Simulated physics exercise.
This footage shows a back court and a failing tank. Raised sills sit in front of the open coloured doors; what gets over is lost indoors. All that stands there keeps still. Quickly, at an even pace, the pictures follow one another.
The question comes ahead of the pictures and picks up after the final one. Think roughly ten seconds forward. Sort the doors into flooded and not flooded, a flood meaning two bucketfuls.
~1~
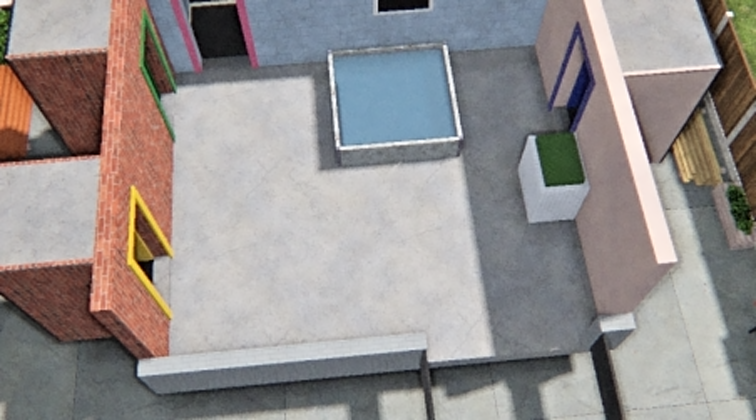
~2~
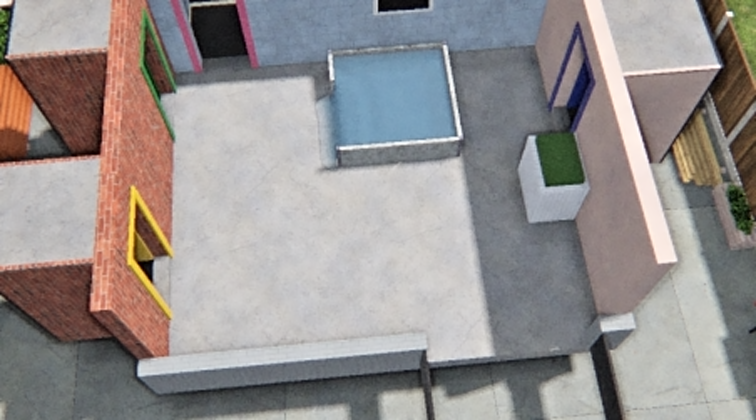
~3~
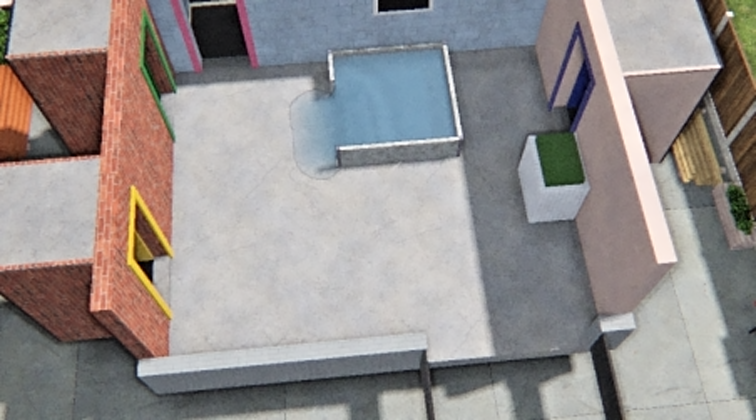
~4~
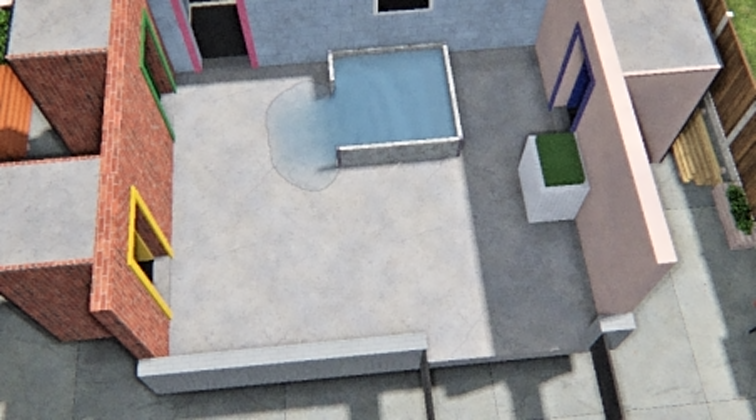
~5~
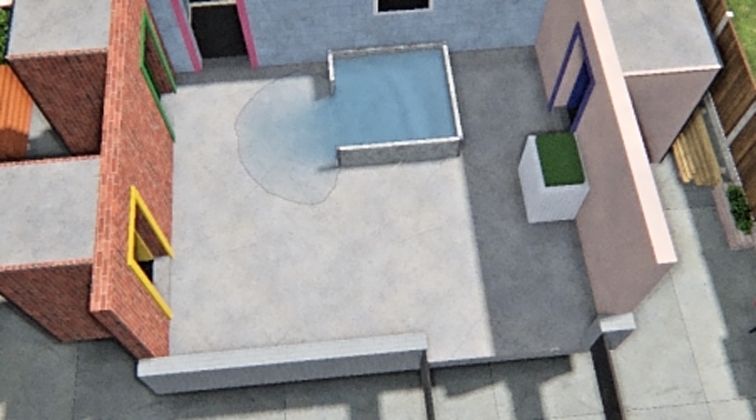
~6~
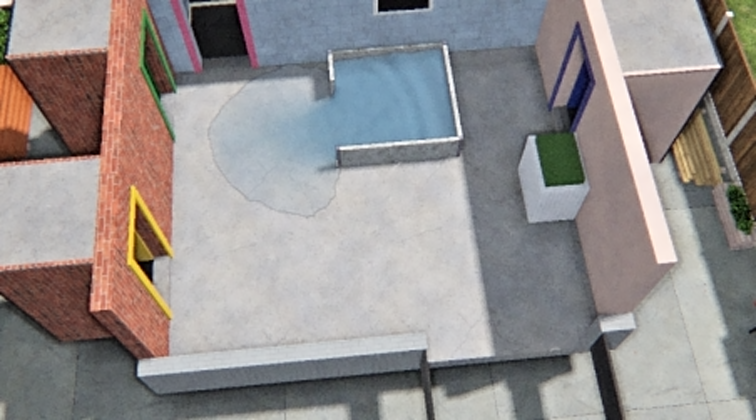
Sorted: Green door - flooded; blue door - not flooded; pink door - flooded; yellow door - not flooded.
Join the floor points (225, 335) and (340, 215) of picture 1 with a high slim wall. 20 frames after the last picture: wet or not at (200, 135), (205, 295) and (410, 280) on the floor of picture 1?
As listed: Wet, flooded, clear.
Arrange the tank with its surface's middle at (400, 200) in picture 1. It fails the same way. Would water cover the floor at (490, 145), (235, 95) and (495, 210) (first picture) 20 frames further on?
Log: No flood; flood; no flood.
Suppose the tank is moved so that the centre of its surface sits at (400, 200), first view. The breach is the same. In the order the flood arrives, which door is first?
It's the yellow one, in my view.
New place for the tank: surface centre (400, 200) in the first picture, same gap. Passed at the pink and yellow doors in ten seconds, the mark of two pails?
Pink door exceeds it, yellow door exceeds it.
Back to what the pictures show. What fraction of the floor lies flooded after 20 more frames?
Near 40 in a hundred.
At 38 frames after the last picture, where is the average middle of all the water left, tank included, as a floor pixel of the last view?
I'd place it roughly at (296, 191).
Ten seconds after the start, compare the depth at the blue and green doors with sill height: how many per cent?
Close to 0 per cent for the first one and close to 110 per cent for the second.
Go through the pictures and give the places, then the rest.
In the first frame, the water tank at (393, 97) is whole and still.
In the second frame, the front is at (332, 167), out from the gap at (338, 125).
In the third frame, water pours out at (338, 126) and has run to (311, 171).
In the fourth frame, the front is at (289, 176), out from the gap at (338, 126).
In the fifth frame, water pours out at (338, 126) and has run to (241, 123).
In the sixth frame, the front is at (213, 134), out from the gap at (338, 126).
A moment on, water covers 25 % of the floor; the green door under two buckets in, the blue door not reached, the pink door wet at the sill, nothing in, the yellow door not reached.
Next, water covers 35 % of the floor; the green door over two buckets in, the blue door not reached, the pink door under two buckets in, the yellow door wet at the sill, nothing in.
Then, water covers 40 % of the floor; the green door far over two buckets in, the blue door not reached, the pink door under two buckets in, the yellow door wet at the sill, nothing in.
Later, water covers 65 % of the floor; the green door far over two buckets in, the blue door not reached, the pink door over two buckets in, the yellow door wet at the sill, nothing in.
In the end, water covers 80 % of the floor; the green door far over two buckets in, the blue door not reached, the pink door far over two buckets in, the yellow door wet at the sill, nothing in.
